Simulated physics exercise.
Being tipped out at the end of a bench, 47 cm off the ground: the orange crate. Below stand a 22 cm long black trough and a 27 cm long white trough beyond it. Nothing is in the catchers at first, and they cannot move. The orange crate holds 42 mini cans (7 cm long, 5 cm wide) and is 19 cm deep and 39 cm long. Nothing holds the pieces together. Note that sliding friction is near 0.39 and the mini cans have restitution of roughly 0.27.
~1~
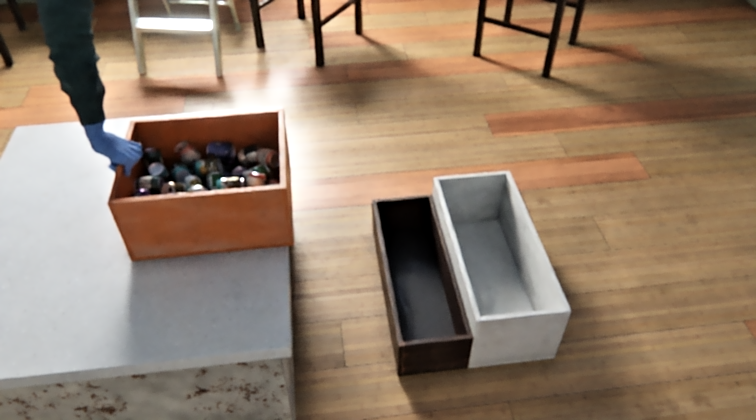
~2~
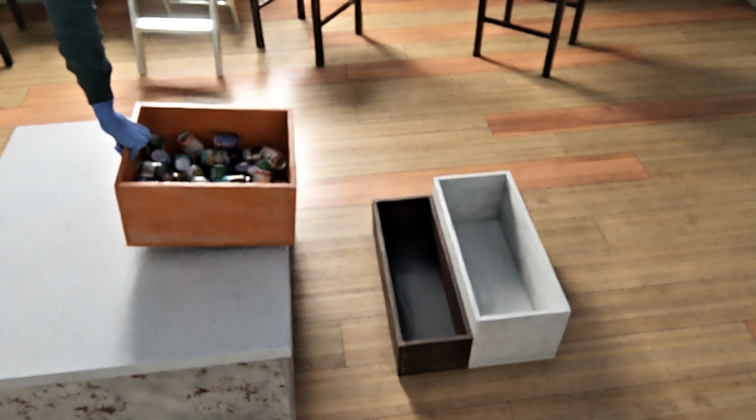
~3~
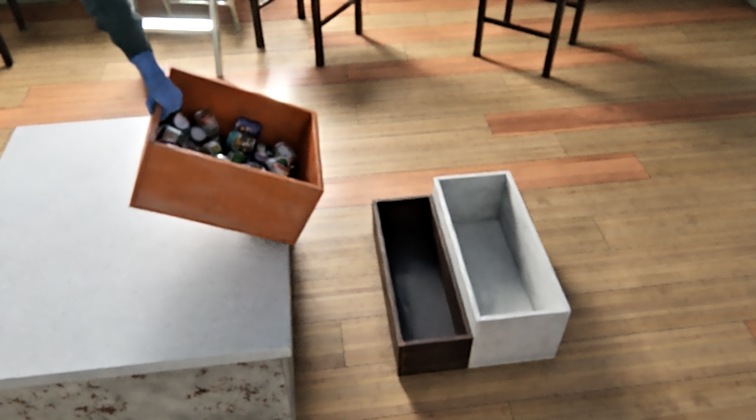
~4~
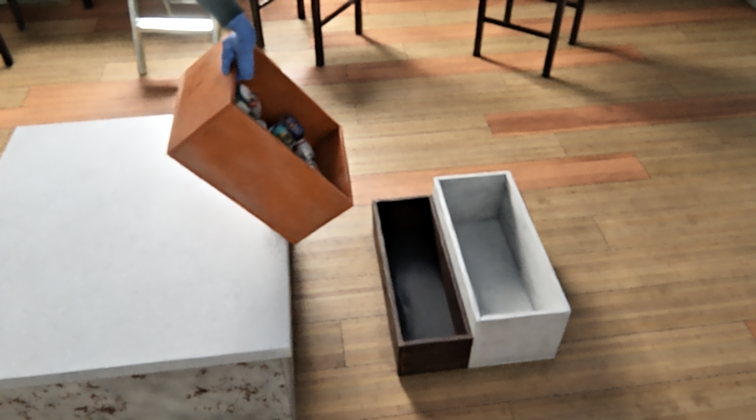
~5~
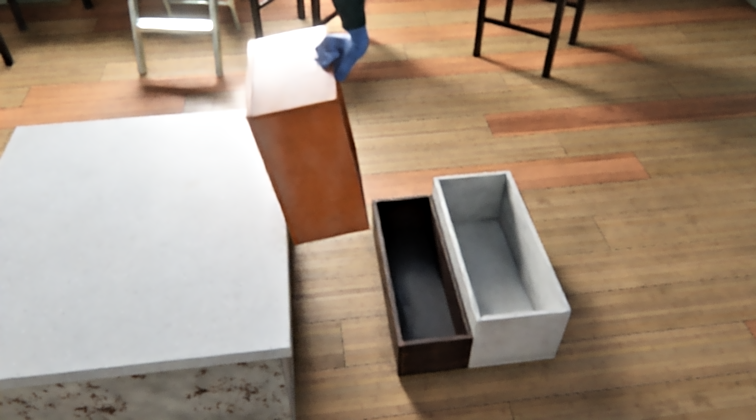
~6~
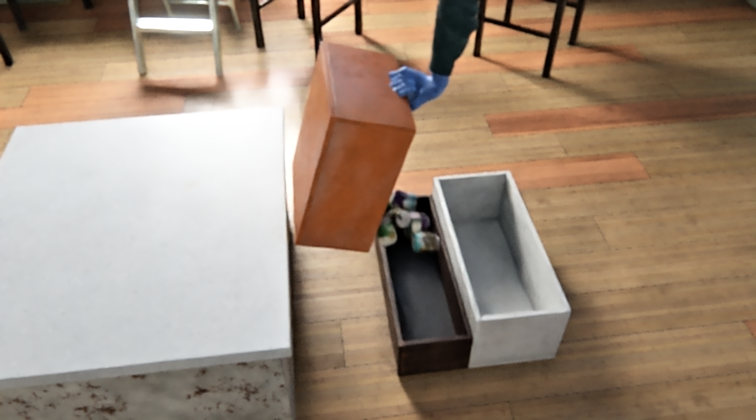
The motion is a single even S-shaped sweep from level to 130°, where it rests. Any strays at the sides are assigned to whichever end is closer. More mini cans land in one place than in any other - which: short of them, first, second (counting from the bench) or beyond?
My answer: First.
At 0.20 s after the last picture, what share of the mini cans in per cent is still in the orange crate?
About 45 %, still inside.
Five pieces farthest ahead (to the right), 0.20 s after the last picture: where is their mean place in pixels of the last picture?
The leading five average out near (435, 263).
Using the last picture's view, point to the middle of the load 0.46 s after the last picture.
Roughly at pixel (414, 272).
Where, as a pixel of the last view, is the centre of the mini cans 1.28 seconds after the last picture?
Somewhere near (416, 279) in pixels.
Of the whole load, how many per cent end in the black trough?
100 %.
Then, 0.20 s after the last picture, tilt 122°; 19 still in the orange crate, 12 in the black trough and 11 in the air.
Then, 0.46 s after the last picture, tilt 130°; 34 in the black trough and 8 in the air.
Then, 0.82 s after the last picture, tilt 130°; 41 in the black trough and 1 in the air.
Outcome (1.28 s after the last picture), 41 in the black trough and 1 on the ground short of the black trough.
